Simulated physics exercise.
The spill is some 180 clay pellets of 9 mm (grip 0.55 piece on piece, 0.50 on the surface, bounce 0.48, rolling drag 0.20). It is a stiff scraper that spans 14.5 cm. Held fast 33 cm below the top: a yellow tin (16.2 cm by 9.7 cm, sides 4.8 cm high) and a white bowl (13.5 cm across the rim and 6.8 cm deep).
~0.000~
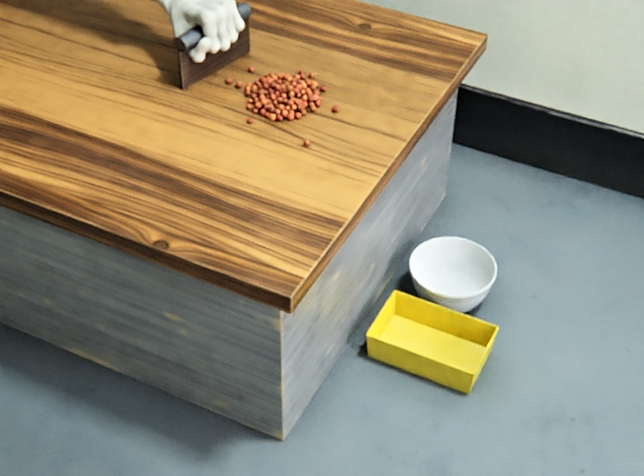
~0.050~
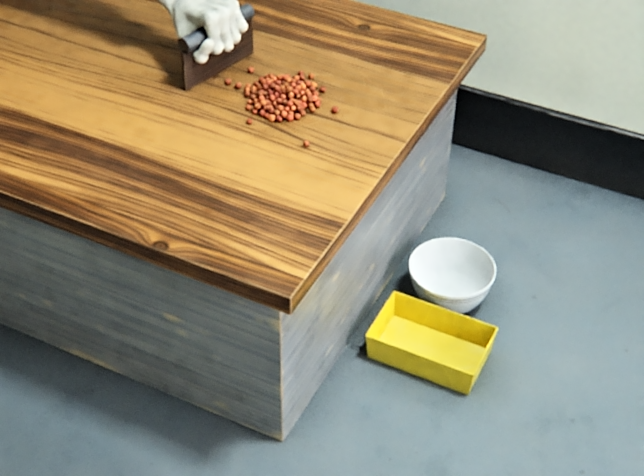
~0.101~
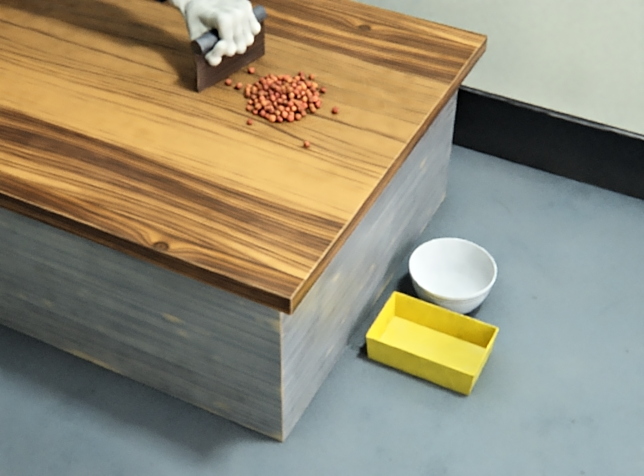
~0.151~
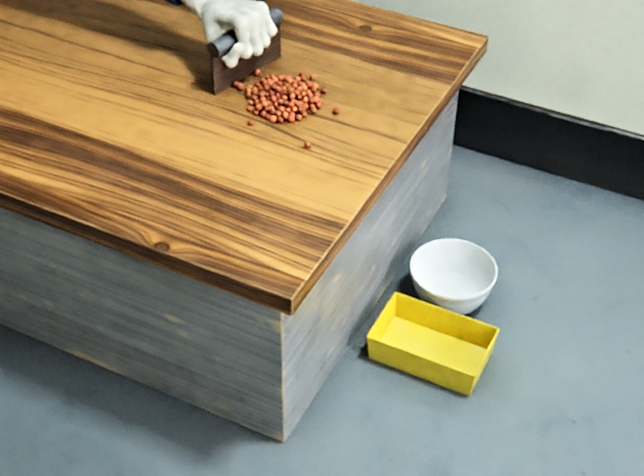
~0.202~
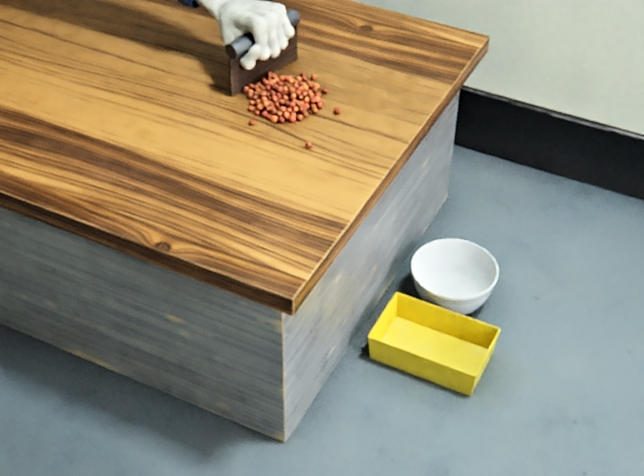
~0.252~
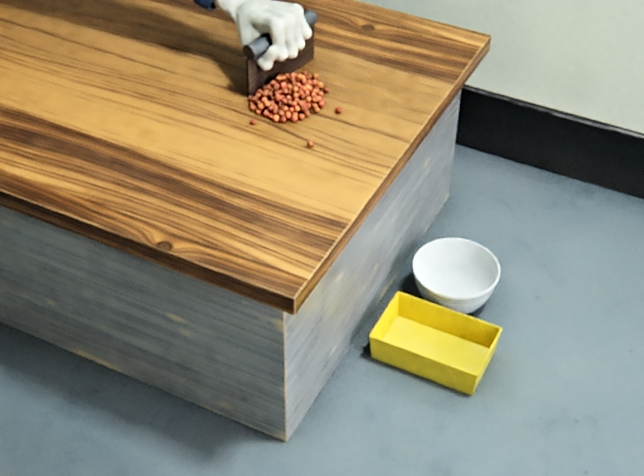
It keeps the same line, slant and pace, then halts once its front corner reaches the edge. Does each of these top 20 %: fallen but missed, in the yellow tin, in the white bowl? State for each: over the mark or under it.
Fallen but missed: Under, yellow tin: Under, white bowl: Under.
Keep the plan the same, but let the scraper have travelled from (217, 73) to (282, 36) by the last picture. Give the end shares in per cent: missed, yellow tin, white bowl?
Final tally - missed 5, yellow tin 40, white bowl 20.
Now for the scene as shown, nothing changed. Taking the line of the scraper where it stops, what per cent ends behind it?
It comes to about 65 per cent.
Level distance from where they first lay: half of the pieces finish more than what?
That works out to roughly 8 centimetres.
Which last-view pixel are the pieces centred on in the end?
The centre lies at about (341, 116).
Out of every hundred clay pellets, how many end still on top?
It comes to around 80 percent.
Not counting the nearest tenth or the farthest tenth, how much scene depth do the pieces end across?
Close to 12 cm from front to back.
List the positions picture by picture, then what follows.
The first picture shows scraper from (181, 57) to (246, 22); moved 0.0 cm; pieces shifted so far, 0; middle of the spill at (283, 87); yellow tin at (433, 331); white bowl at (453, 265).
The second picture shows scraper from (184, 59) to (249, 23); moved 0.6 cm; pieces shifted so far, 0; middle of the spill at (282, 88).
The third picture shows scraper from (197, 61) to (262, 25); moved 2.4 cm; pieces shifted so far, 0; middle of the spill at (283, 88).
The fourth picture shows scraper from (214, 63) to (278, 27); moved 4.8 cm; pieces shifted so far, 2; middle of the spill at (284, 89).
The fifth picture shows scraper from (231, 65) to (294, 28); moved 7.2 cm; pieces shifted so far, 4; middle of the spill at (285, 89).
The sixth picture shows scraper from (249, 65) to (311, 29); moved 9.6 cm; pieces shifted so far, 95; middle of the spill at (289, 87); yellow tin at (436, 332); white bowl at (456, 267). Its speed is about 0.48 m/s, heading 17 degrees away from the viewer.
Then, at 0.51 s, scraper 22 cm from its start, spill 14 cm wide; still on top 100 %.
After 0.76 s, scraper 32 cm from its start, spill 16 cm wide; still on top 100 %.
Then, at 0.98 s, scraper 32 cm from its start, spill 17 cm wide; white bowl 5 %, off the edge, not caught 10 %, still on top 80 %.
In the end, at 1.8 s, yellow tin 0 %, white bowl 10 %, fallen but missed 5 %, still on top 80 %.
